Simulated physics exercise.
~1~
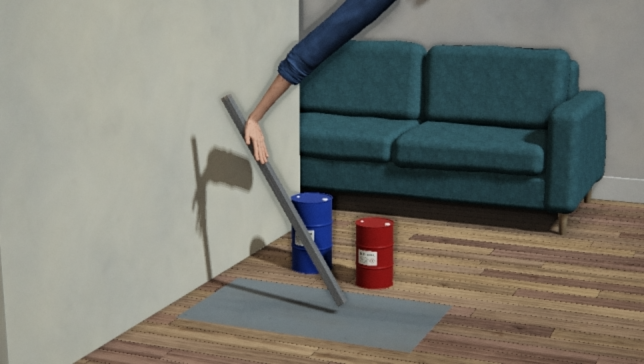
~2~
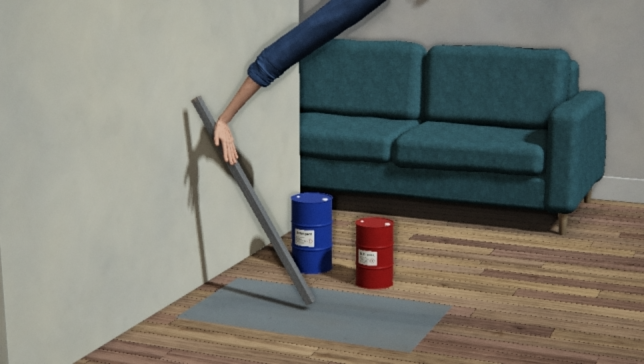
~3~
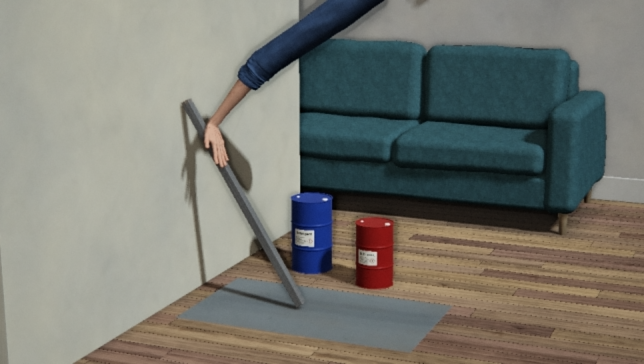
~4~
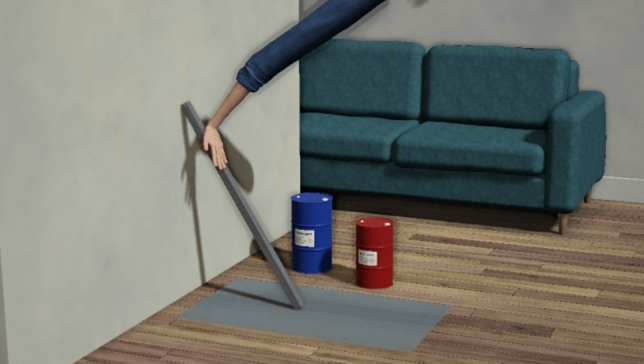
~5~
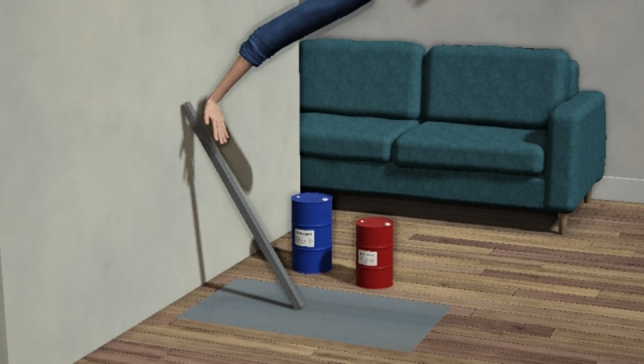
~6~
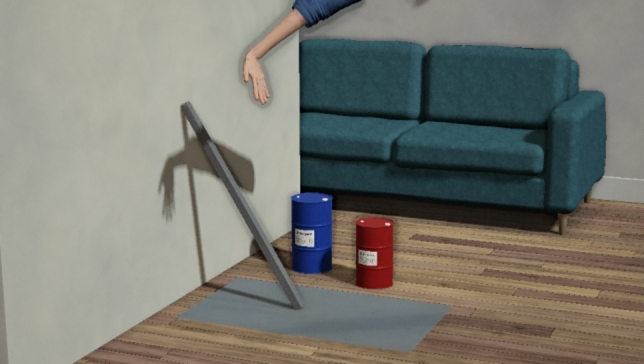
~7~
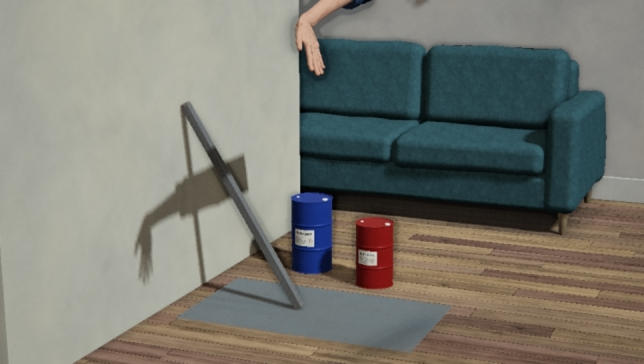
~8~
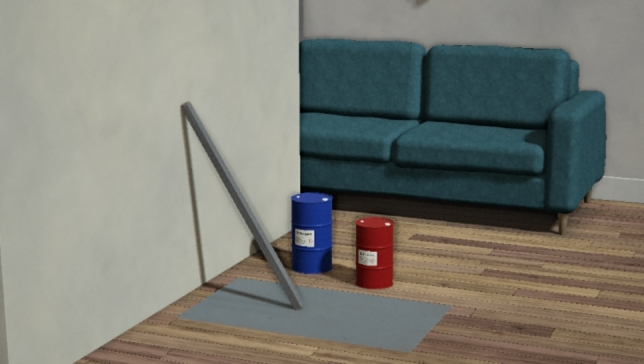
In a room with a wooden floor and a teal sofa, a hand in a blue sleeve holds a long grey pole at a slant, its foot on a grey mat near a pale wall. Blue and red canisters stand nearby. The hand moves the pole to the left until its top rests against the wall, then holds it there briefly. It lets go and draws back up to the right, its shadow sliding across the wall. The arm leaves view, and the pole stays leaning, with both canisters still in place.
